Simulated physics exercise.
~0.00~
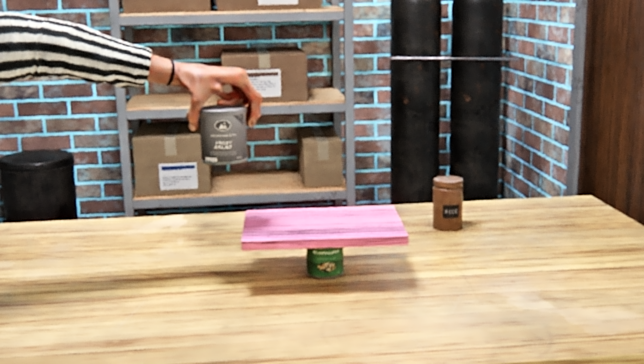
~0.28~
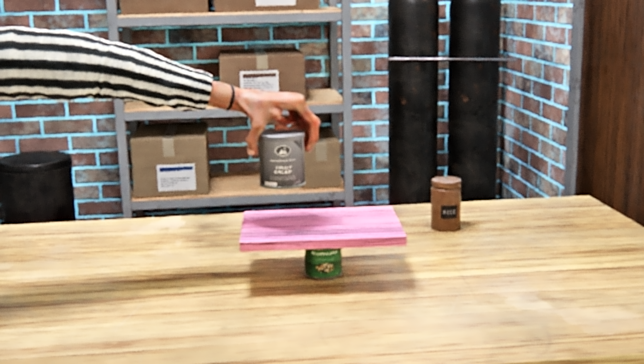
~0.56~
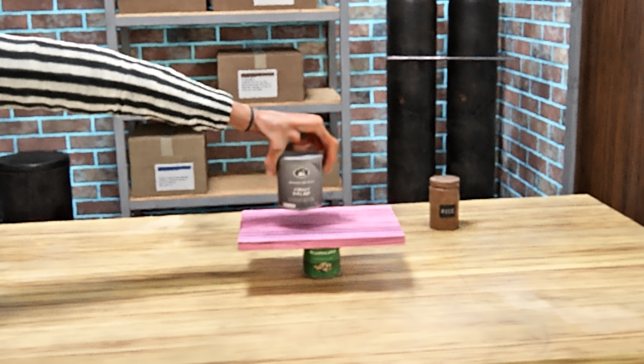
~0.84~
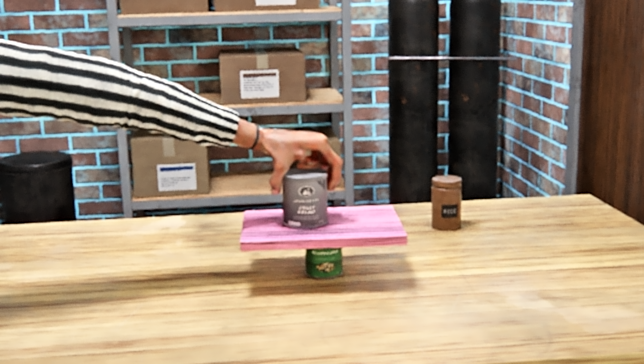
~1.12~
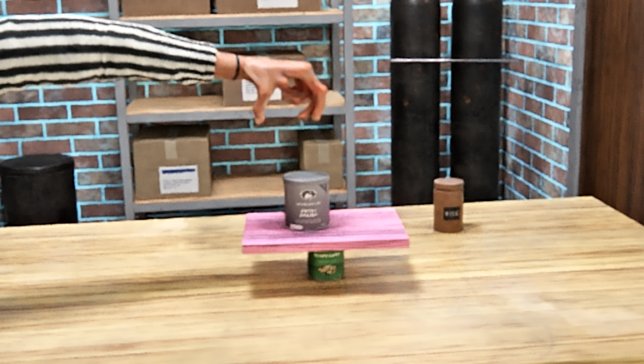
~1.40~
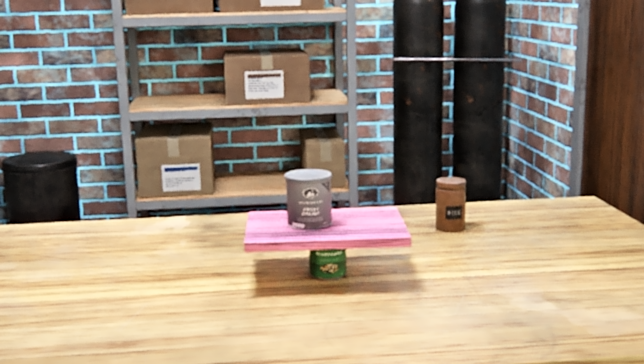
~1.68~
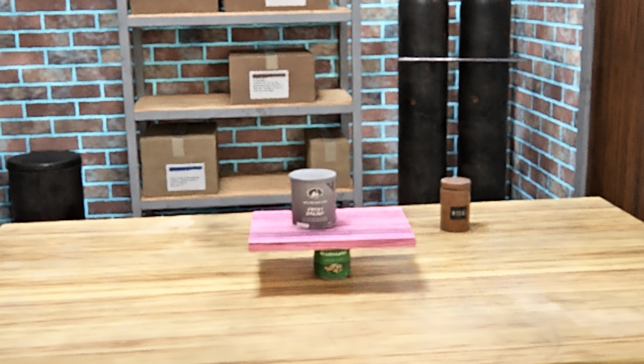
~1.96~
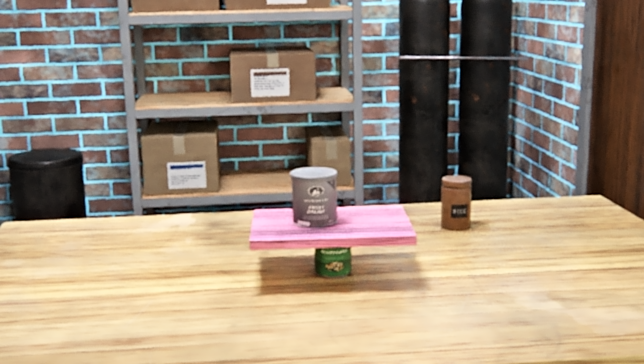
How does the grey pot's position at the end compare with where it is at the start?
At the start the grey pot is held in the hand, up above the left end of the pink board. By the end it is lower and further right, resting on top of the board.
